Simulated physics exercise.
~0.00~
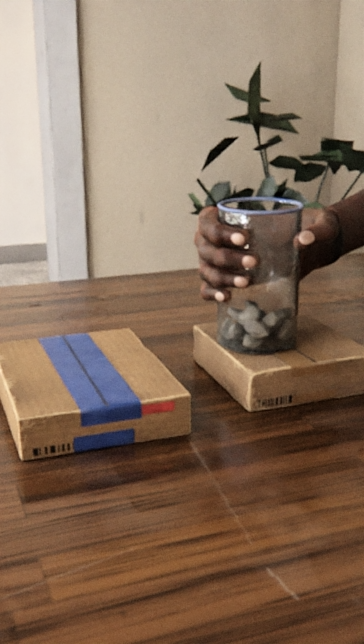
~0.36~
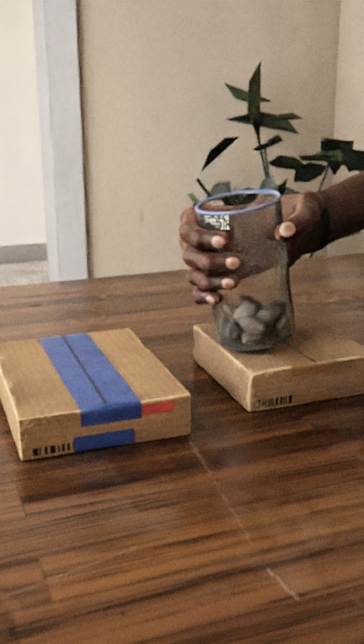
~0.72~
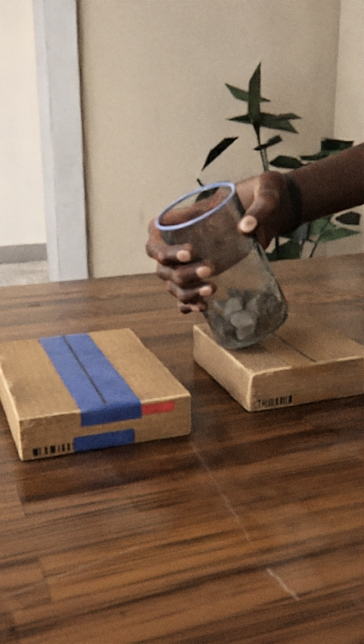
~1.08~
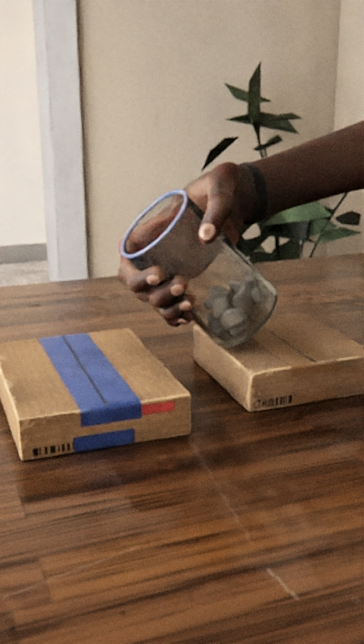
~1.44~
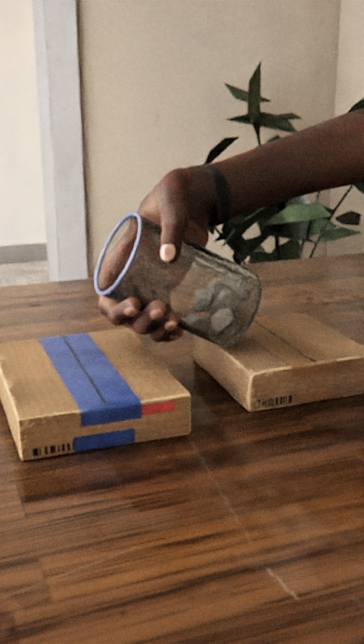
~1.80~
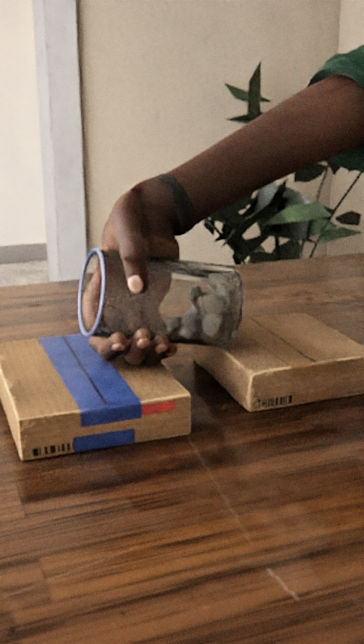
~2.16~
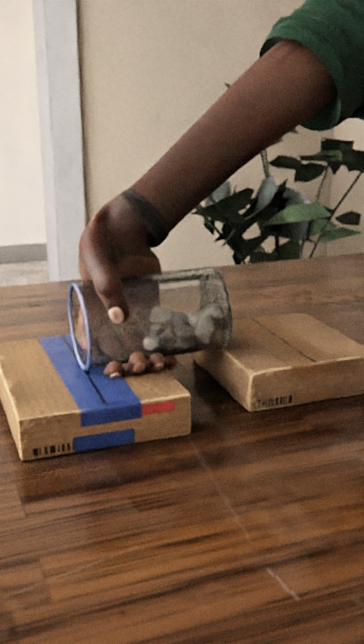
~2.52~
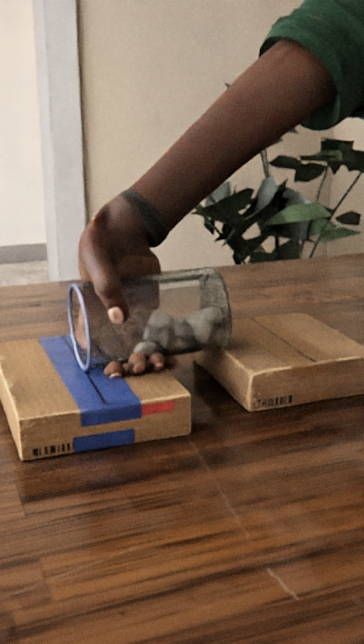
A hand tips a glass of stones leftward onto a taped box, and none spill.
